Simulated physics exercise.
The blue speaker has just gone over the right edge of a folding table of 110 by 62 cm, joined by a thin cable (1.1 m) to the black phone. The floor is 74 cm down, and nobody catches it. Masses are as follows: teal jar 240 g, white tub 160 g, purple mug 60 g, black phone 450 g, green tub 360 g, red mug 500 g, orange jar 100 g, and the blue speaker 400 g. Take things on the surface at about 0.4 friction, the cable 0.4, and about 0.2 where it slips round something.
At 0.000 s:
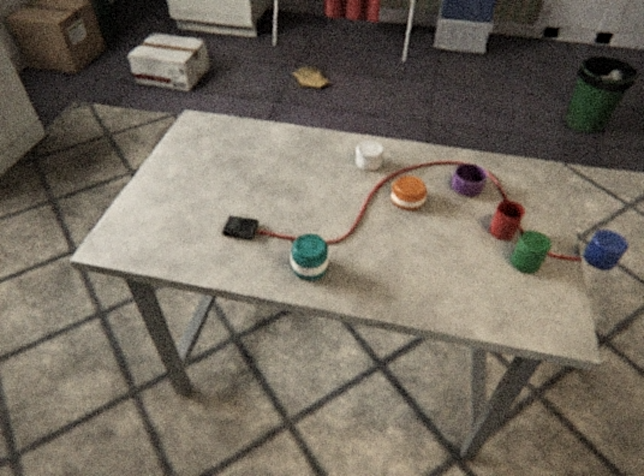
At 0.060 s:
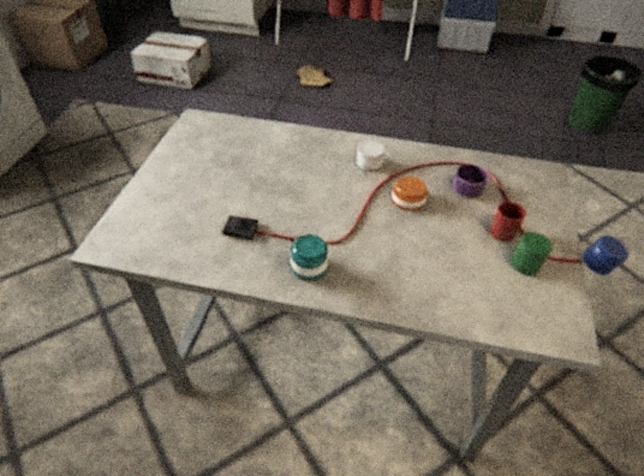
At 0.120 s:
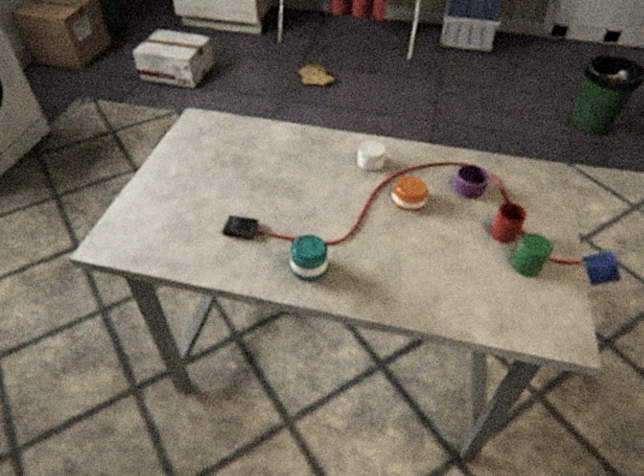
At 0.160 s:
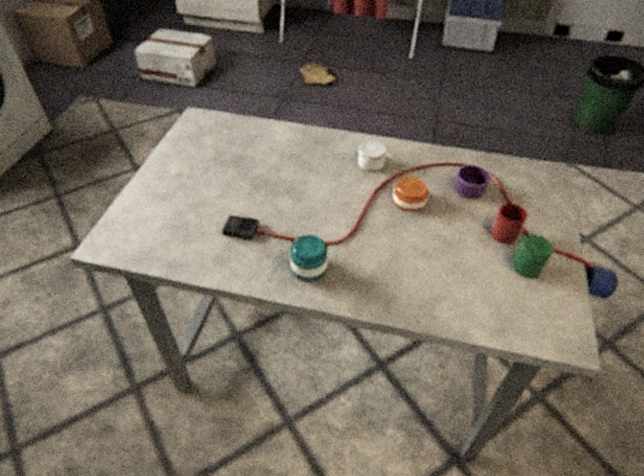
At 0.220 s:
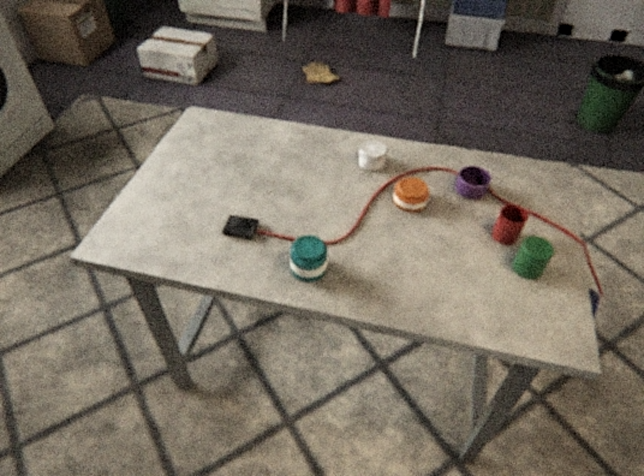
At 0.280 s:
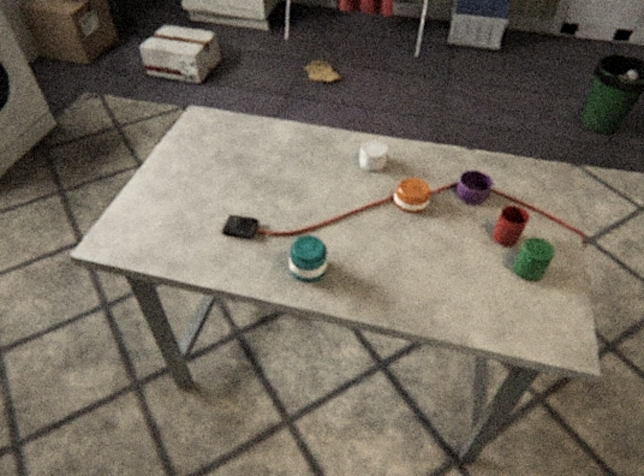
A pale folding table stands on a patterned rug, seen from above at an angle that barely shifts, with boxes and a bin behind. A black phone and teal jar sit left, white tub and orange jar mid-table, purple, red and green containers right, a red cable winding among them. The blue speaker drops past the right edge out of sight, pulling the cable straighter across the tabletop.
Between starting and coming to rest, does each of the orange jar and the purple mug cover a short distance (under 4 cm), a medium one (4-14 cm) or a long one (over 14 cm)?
In order: The orange jar relocates a lot; the purple mug relocates a lot.
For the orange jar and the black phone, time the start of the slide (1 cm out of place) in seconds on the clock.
Approx. times - orange jar: 0.36 s, black phone: 0.38 s.
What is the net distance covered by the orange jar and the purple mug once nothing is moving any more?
I'd say the orange jar shifts around 30 cm and the purple mug ends up off the top.
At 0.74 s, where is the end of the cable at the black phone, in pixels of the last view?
About (297, 222).
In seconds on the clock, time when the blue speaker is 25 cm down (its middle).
0.28 s.
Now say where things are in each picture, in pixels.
The first frame shows shows, orange jar (411, 185); purple mug (471, 173); cable runs through (495, 180) (420, 166) (366, 204).
The second frame shows shows, blue speaker (611, 246); cable runs through (421, 166).
The third frame shows shows, blue speaker (602, 268); cable runs through (422, 166).
The fourth frame shows shows, blue speaker (596, 281); cable runs through (422, 166).
The fifth frame shows shows, blue speaker (581, 305); cable runs through (586, 252) (428, 169).
The sixth frame shows shows, orange jar (414, 187); purple mug (476, 181); cable runs through (548, 215) (387, 200).
After 0.5 s, the cable's tail end at (279, 217); purple mug 31 cm off its start, orange jar 19 cm off its start, blue speaker over the edge.
After 0.7 s, the cable's tail end at (297, 222); purple mug 45 cm off its start, orange jar 28 cm off its start, blue speaker over the edge.
After 1.0 s, the cable's tail end at (299, 222); purple mug over the edge, orange jar 28 cm off its start at (445, 279), blue speaker over the edge.
After 1.2 s, the cable's tail end at (308, 222); purple mug over the edge, orange jar 28 cm off its start, black phone 12 cm off its start.
After 2.4 s, the cable's tail end at (338, 223); purple mug over the edge, orange jar 28 cm off its start at (445, 279), blue speaker over the edge, black phone 19 cm off its start at (321, 219).
